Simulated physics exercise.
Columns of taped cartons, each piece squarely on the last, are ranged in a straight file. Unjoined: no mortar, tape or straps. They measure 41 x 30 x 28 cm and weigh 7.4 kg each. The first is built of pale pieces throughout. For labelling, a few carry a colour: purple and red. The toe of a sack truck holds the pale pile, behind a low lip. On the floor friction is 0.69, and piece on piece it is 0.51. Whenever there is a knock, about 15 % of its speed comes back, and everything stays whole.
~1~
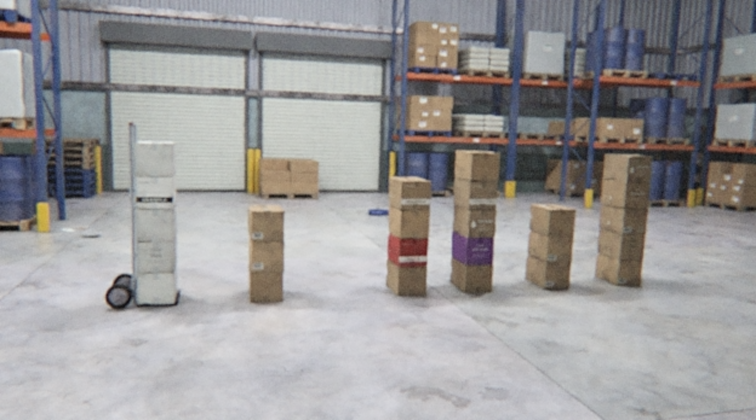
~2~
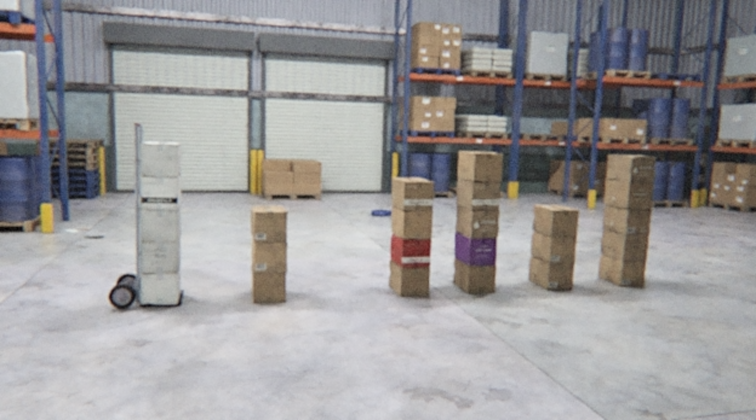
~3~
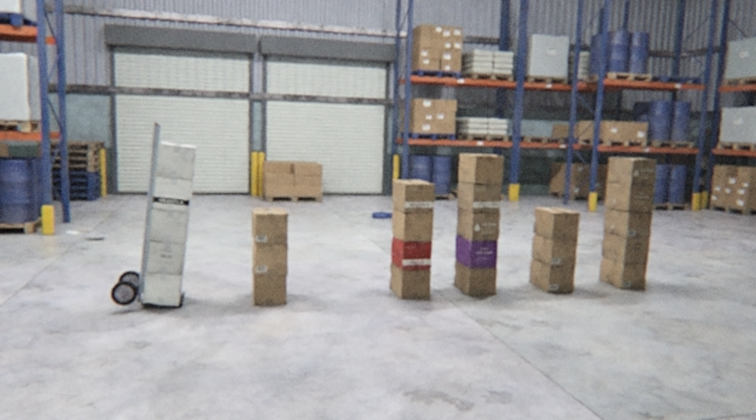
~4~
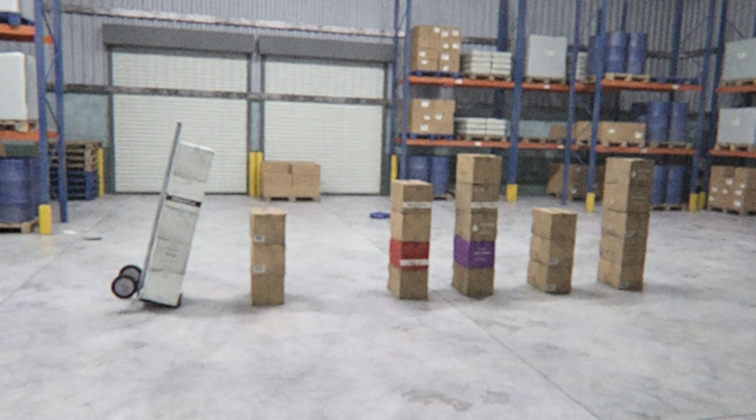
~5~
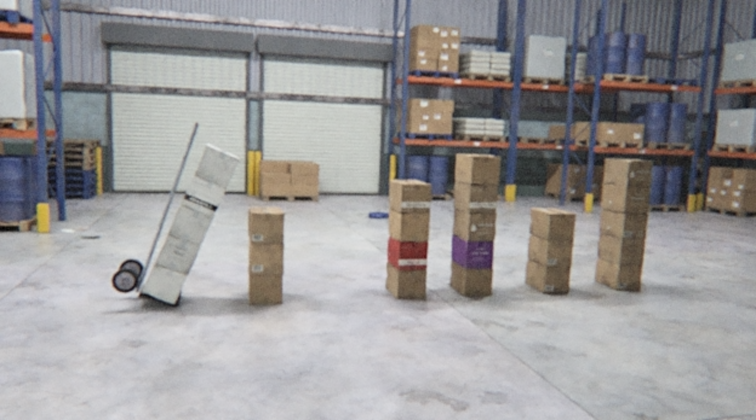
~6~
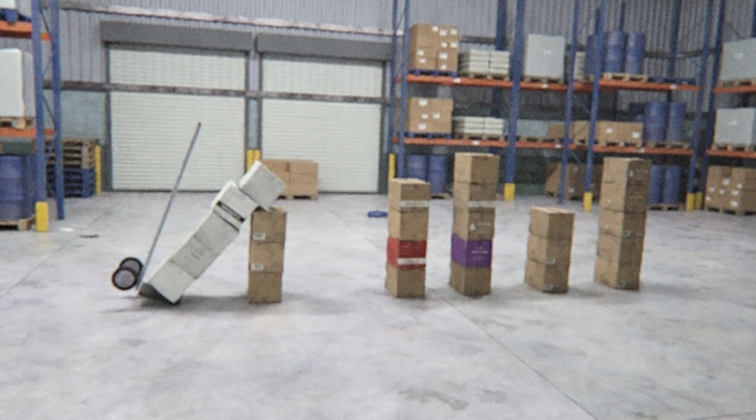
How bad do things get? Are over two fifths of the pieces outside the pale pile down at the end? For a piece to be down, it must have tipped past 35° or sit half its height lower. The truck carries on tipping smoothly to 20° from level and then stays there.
No.
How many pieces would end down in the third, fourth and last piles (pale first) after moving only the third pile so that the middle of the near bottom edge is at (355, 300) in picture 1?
Third 4; fourth 4; last 4.
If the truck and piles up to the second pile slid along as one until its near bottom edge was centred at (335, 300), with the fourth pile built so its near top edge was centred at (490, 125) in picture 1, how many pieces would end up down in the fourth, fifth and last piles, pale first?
Down by pile: Fourth 6, fifth 3, last 5.
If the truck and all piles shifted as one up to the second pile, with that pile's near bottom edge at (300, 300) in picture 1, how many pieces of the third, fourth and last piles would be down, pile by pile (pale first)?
In that case third 4, fourth 5, last 4.
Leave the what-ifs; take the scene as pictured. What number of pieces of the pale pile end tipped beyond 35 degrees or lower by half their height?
Count: 5.
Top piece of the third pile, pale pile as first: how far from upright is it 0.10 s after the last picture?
0°.
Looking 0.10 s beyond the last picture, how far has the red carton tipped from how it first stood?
Roughly 0 degrees.
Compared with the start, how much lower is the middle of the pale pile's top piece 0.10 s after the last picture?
20 cm.
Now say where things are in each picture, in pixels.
In the first frame (each place is the centre of the face we see best), truck frame (131, 161) 0° forward; purple carton (480, 252); red carton (414, 253); the others all in place.
In the second frame, truck frame (137, 162) 1° forward; purple carton (483, 252).
In the third frame, truck frame (152, 161) 6° forward, top of the pale pile leaning 6°; purple carton (484, 255); the others all in place.
In the fourth frame, truck frame (170, 159) 13° forward, top of the pale pile leaning 13°; purple carton (482, 255); the others all in place.
In the fifth frame, truck frame (184, 158) 19° forward, top of the pale pile leaning 23°; purple carton (480, 255); the others all in place.
In the sixth frame, truck frame (187, 158) 20° forward, top of the pale pile leaning 39°; red carton (413, 255); purple carton (479, 254); one has shifted.
Then, 0.10 s later than the last frame, 4 of the pale pile down; none of the 20 other cartons down, 3 disturbed.
Then, 0.26 s later than the last frame, 5 of the pale pile down; none of the 20 other cartons down, 3 disturbed.
Then, 0.56 s later than the last frame, 5 of the pale pile down; 2 of the 20 other cartons down.
When it is over, 5 of the pale pile down; 2 of the 20 other cartons down; red carton unmoved; purple carton unmoved. That is 10 per cent. In pixels of the last frame, middles, red carton near (407, 251), purple carton near (471, 250).
